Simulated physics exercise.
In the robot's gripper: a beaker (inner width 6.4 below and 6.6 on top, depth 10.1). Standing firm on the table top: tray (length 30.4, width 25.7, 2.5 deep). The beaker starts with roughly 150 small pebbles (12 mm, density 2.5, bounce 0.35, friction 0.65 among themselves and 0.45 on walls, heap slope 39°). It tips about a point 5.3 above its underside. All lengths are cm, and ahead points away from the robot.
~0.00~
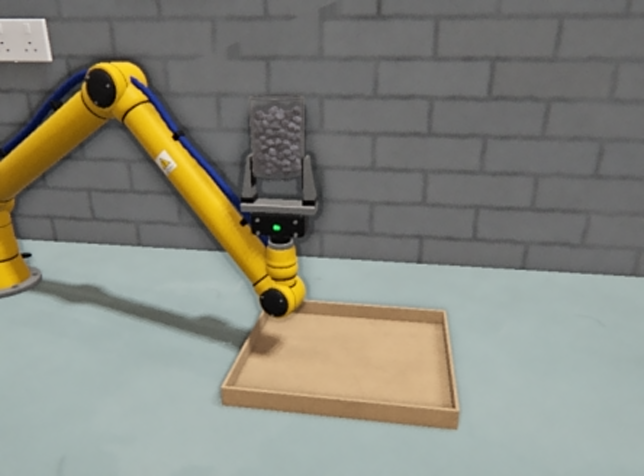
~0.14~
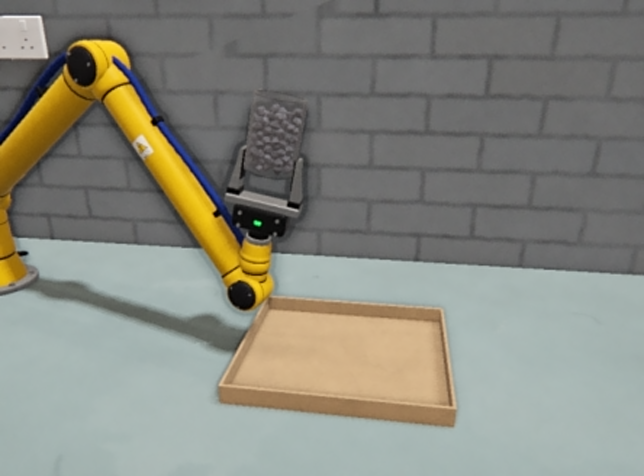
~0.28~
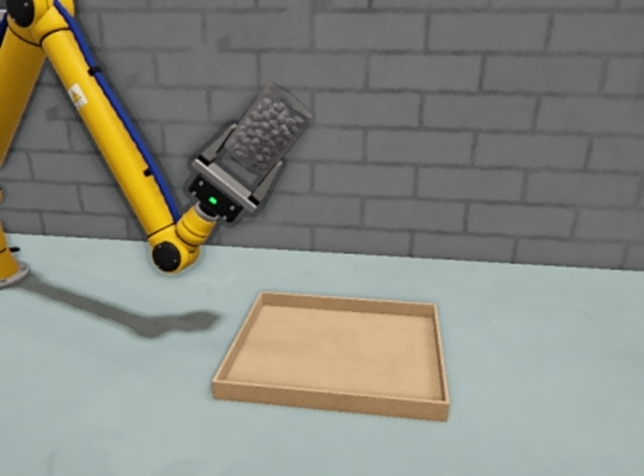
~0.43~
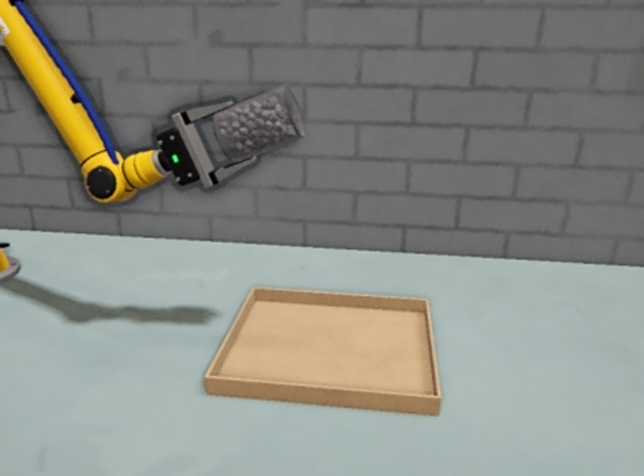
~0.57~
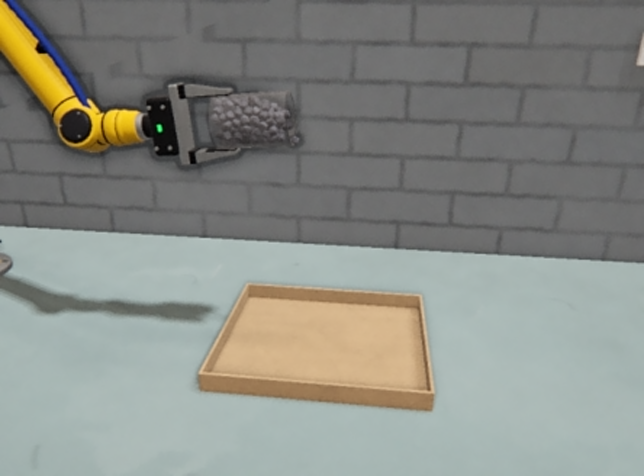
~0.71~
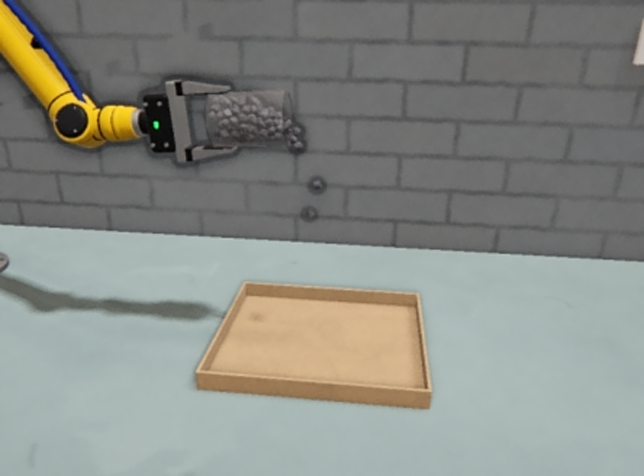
A yellow robot arm lifting and tipping a beaker of grey pebbles rightward until nearly level, a few pebbles dropping out.
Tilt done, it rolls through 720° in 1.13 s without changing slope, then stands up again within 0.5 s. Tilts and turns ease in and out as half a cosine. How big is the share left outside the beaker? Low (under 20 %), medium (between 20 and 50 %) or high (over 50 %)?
A medium share, between 20 and 50 %, ends outside the beaker.
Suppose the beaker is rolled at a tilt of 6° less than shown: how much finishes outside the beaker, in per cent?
About 15 per cent.
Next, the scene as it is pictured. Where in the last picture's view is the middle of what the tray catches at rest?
Near (342, 341).
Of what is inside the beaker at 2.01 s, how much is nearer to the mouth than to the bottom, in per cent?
About 35 per cent.
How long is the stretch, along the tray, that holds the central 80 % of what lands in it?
Roughly 14 cm.
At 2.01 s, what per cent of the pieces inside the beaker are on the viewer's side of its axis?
Some 40 per cent.
By 1.36 s, tipped 86°, highest piece 37 above the table; 130 in the beaker, 14 in the tray, 8 in flight or on a rim.
By 2.01 s, tipped 63°, highest piece 36 above the table; 106 in the beaker, 38 in the tray, 1 on the table or floor, 7 in flight or on a rim.
By 2.54 s, upright, highest piece 38 above the table; 106 in the beaker, 45 in the tray, 1 on the table or floor.
By 3.24 s, upright, highest piece 37 above the table; 106 in the beaker, 45 in the tray, 1 on the table or floor.
Final count, 106 in the beaker, 45 in the tray, 1 on the table or floor. That is 30 % outside the beaker.
